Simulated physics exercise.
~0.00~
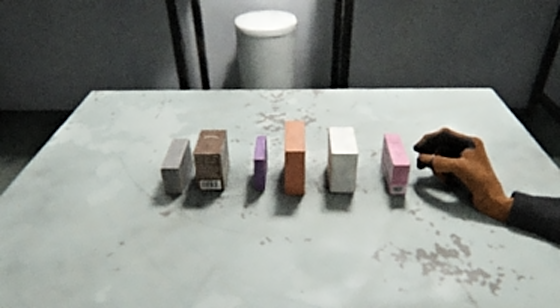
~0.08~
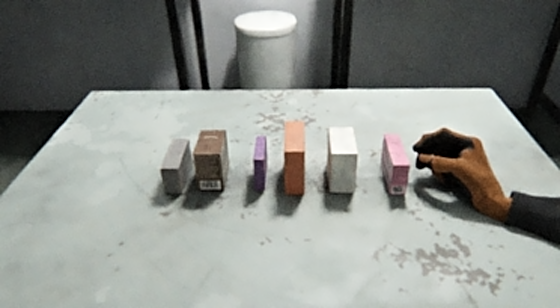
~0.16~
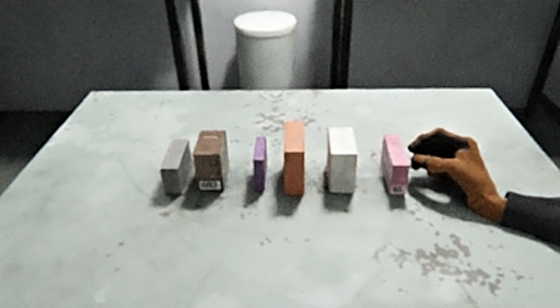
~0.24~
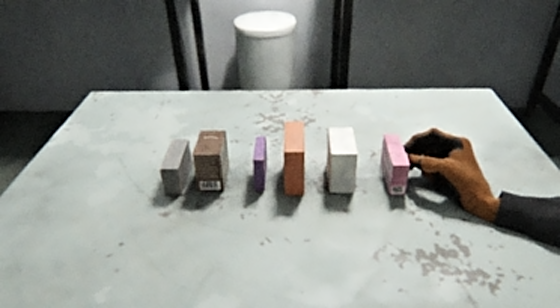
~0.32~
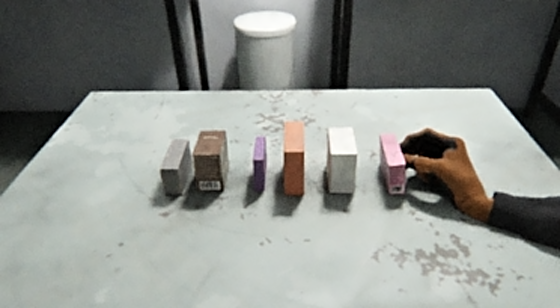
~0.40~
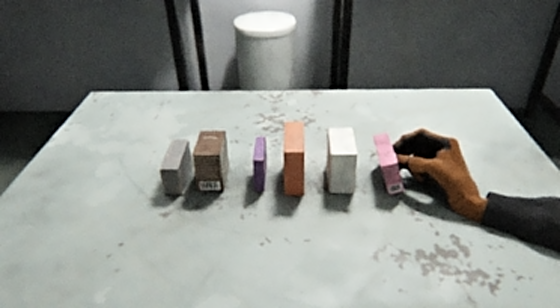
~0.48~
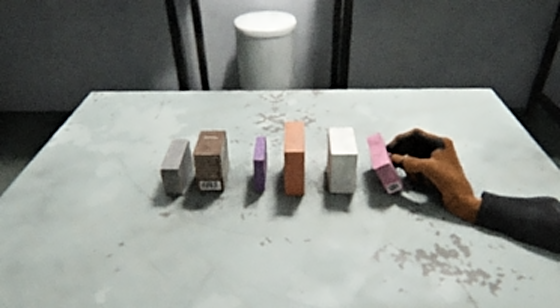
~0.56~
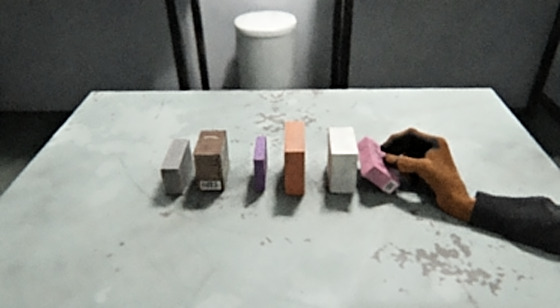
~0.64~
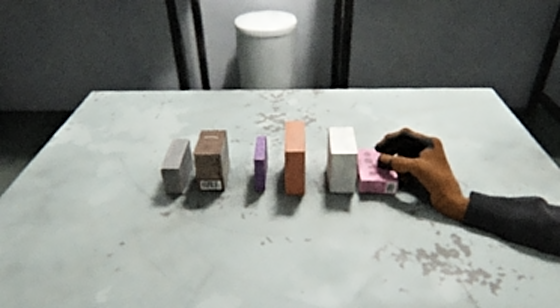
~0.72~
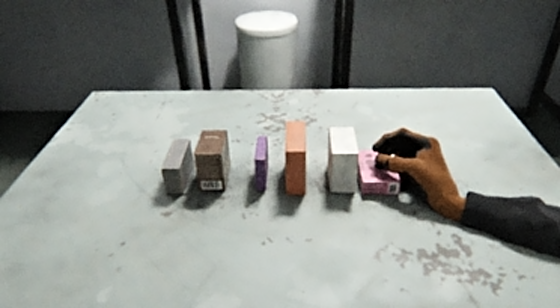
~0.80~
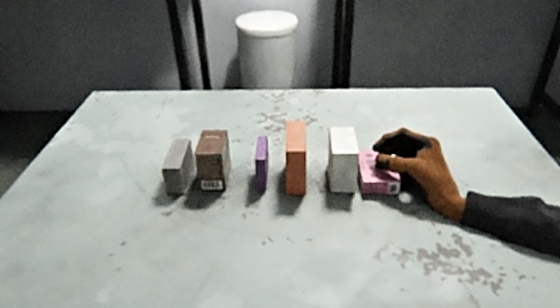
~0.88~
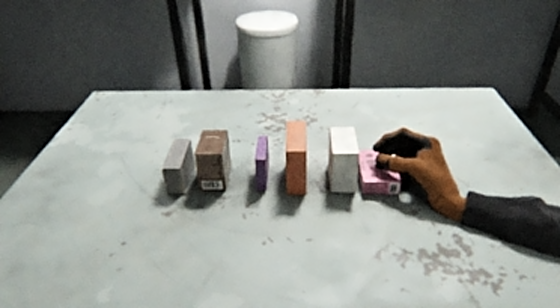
On a pale, blotched tabletop in a dim grey room, with a white bin behind it, six small boxes and blocks stand on end in a row. From left to right they are grey, brown, purple, orange, white and pink, and a hand rests at the right beside the pink packet. The fingers move in and push the packet, which tips to the left. It leans further until it drops onto its side near the base of the white block. The hand stays on it, and the other five remain upright in their places.
